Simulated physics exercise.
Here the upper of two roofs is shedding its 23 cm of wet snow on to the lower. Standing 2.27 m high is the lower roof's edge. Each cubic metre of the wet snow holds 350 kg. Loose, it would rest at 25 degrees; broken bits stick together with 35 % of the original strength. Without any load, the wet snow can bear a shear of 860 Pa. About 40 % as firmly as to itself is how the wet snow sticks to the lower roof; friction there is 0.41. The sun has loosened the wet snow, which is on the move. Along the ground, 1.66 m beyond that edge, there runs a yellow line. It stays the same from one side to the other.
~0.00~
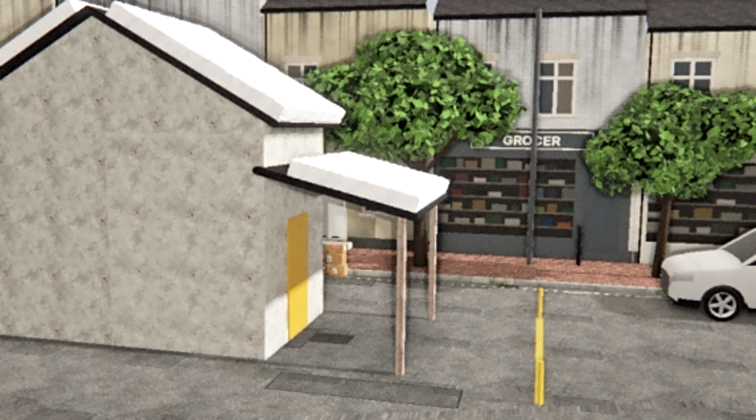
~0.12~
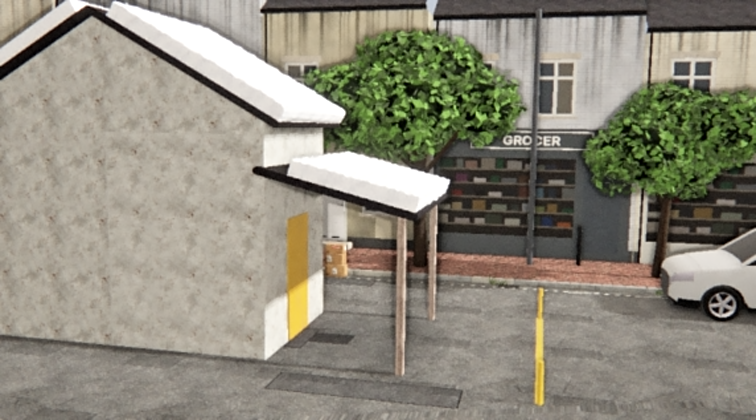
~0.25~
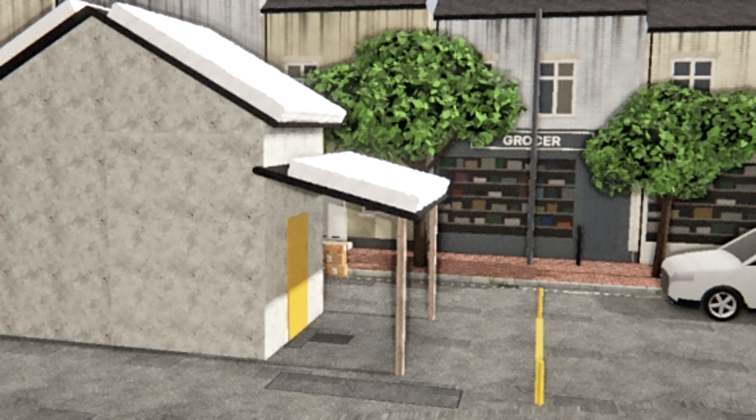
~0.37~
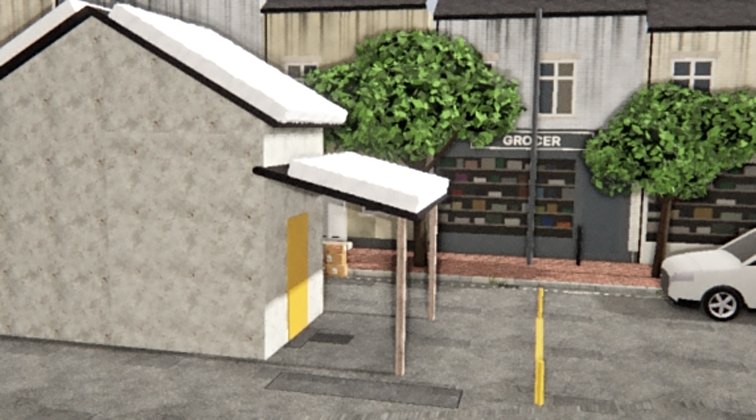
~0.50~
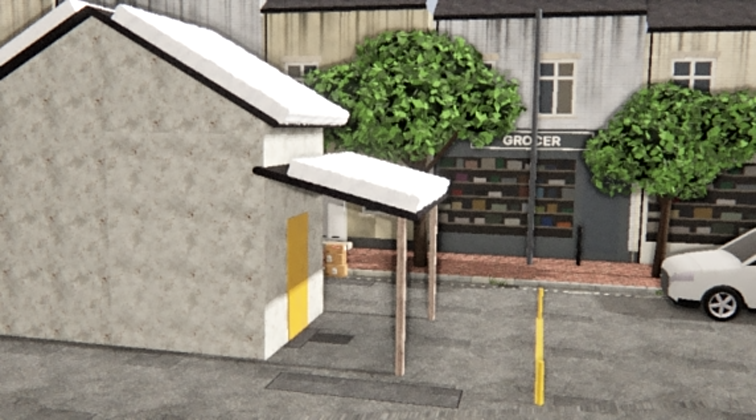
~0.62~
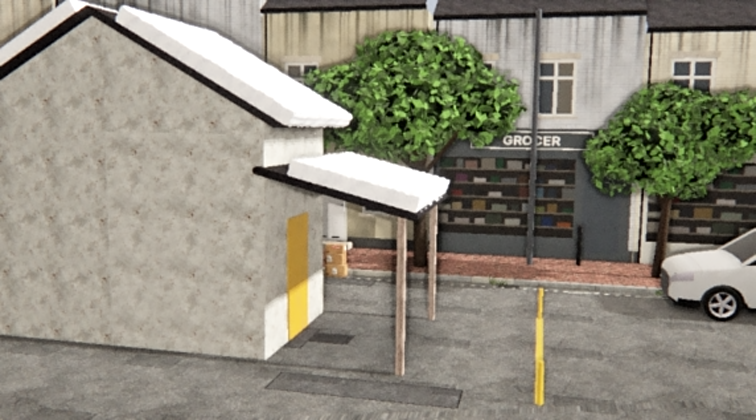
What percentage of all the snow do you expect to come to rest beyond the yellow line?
Roughly 0 % of it.
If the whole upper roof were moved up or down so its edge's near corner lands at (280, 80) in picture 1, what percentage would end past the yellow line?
I'd put it at close to 0 percent.
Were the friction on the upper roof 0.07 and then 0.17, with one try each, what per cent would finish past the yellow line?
Respectively 4 percent and 0 percent.
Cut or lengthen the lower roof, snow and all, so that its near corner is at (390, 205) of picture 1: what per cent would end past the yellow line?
Estimate: Around 0 per cent.
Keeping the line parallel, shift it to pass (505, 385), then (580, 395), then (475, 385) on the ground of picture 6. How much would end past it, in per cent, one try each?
In order, some 0, 0 and 0 percent would end past it.
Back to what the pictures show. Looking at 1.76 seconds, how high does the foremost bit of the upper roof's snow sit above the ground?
About 2.8 m.
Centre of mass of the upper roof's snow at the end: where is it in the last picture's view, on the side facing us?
About (315, 142).
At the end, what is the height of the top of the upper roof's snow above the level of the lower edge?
It ends up some 1.7 m higher than the lower edge.
By 1.14 s, none is below the lower edge and 0 % is past the line.
By 1.76 s, none is below the lower edge and 0 % is past the line.
By 2.38 s, none is below the lower edge and 0 % is past the line.
By 3.00 s, none is below the lower edge and 0 % is past the line.
By 6.00 s, at the end, none is below the lower edge and 0 % is past the line.
